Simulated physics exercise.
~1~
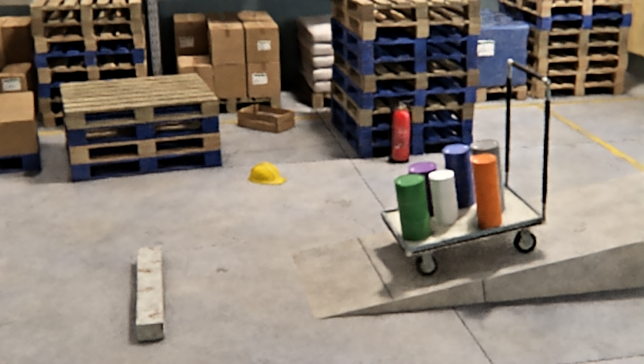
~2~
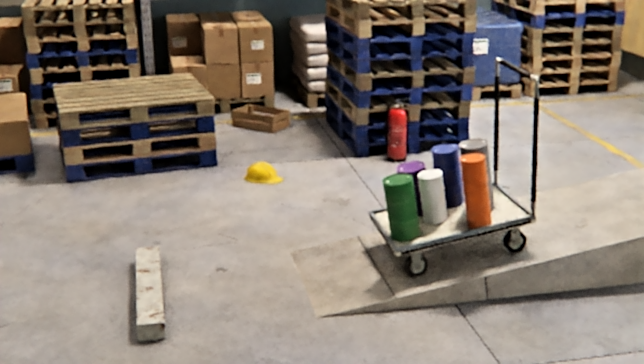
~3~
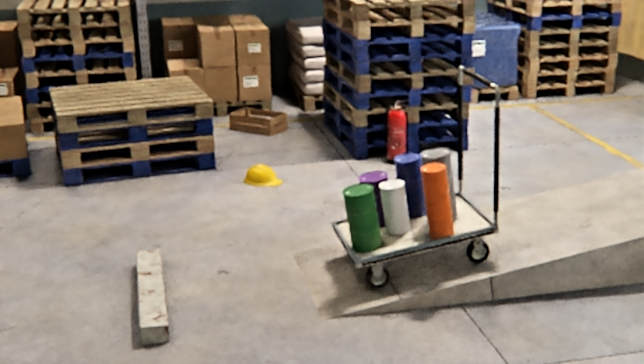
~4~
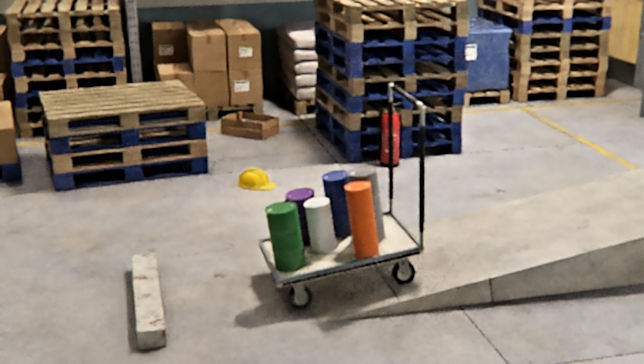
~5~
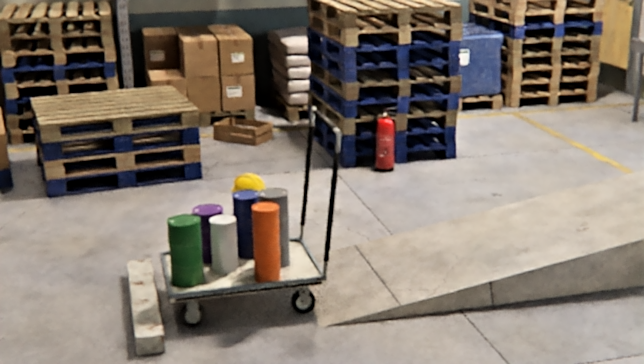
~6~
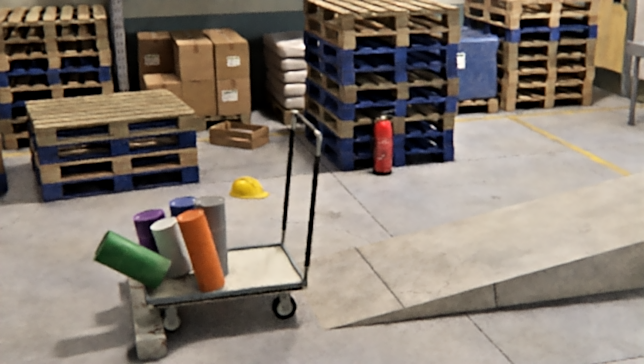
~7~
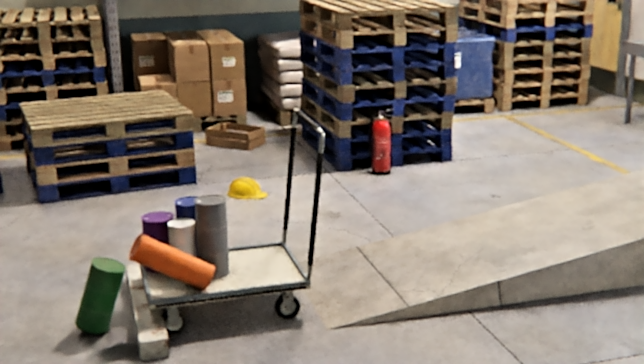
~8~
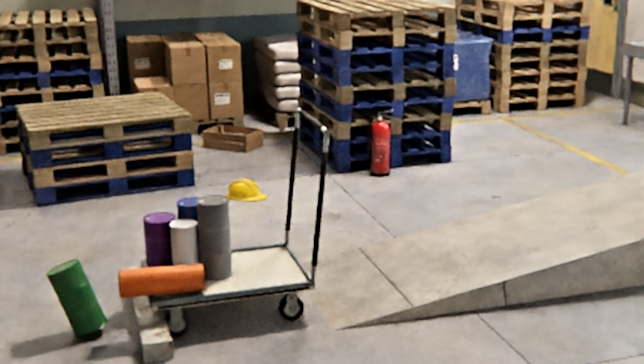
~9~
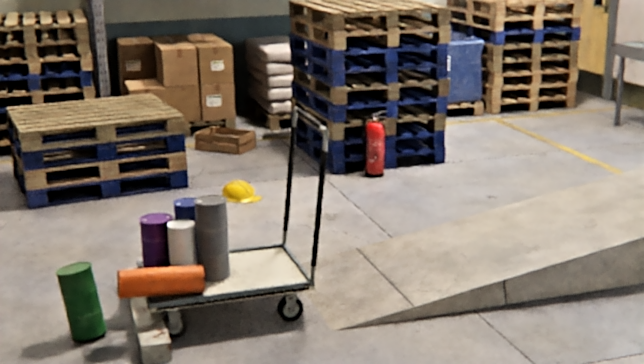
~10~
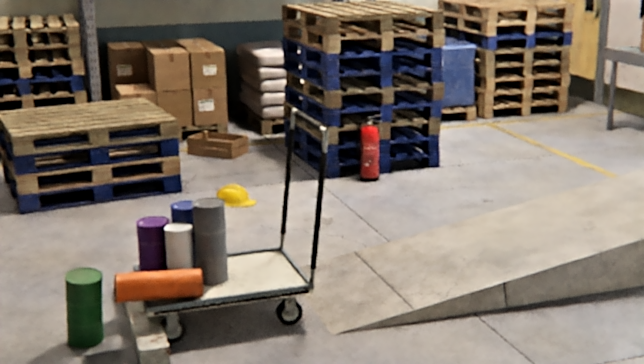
To begin with, a flat trolley carrying six coloured canisters rolls left down a concrete ramp in a warehouse, past stacked pallets, boxes and a red fire extinguisher. It leaves the ramp, crosses the flat floor and stops abruptly against a low kerb. The green canister tips over the front edge and drops to the floor beyond, while the orange one topples leftward. The white and purple canisters lean briefly, then settle upright. Finally, the green canister stands on the floor, the orange lies across the trolley's front, and the purple, white, blue and grey ones remain standing aboard.
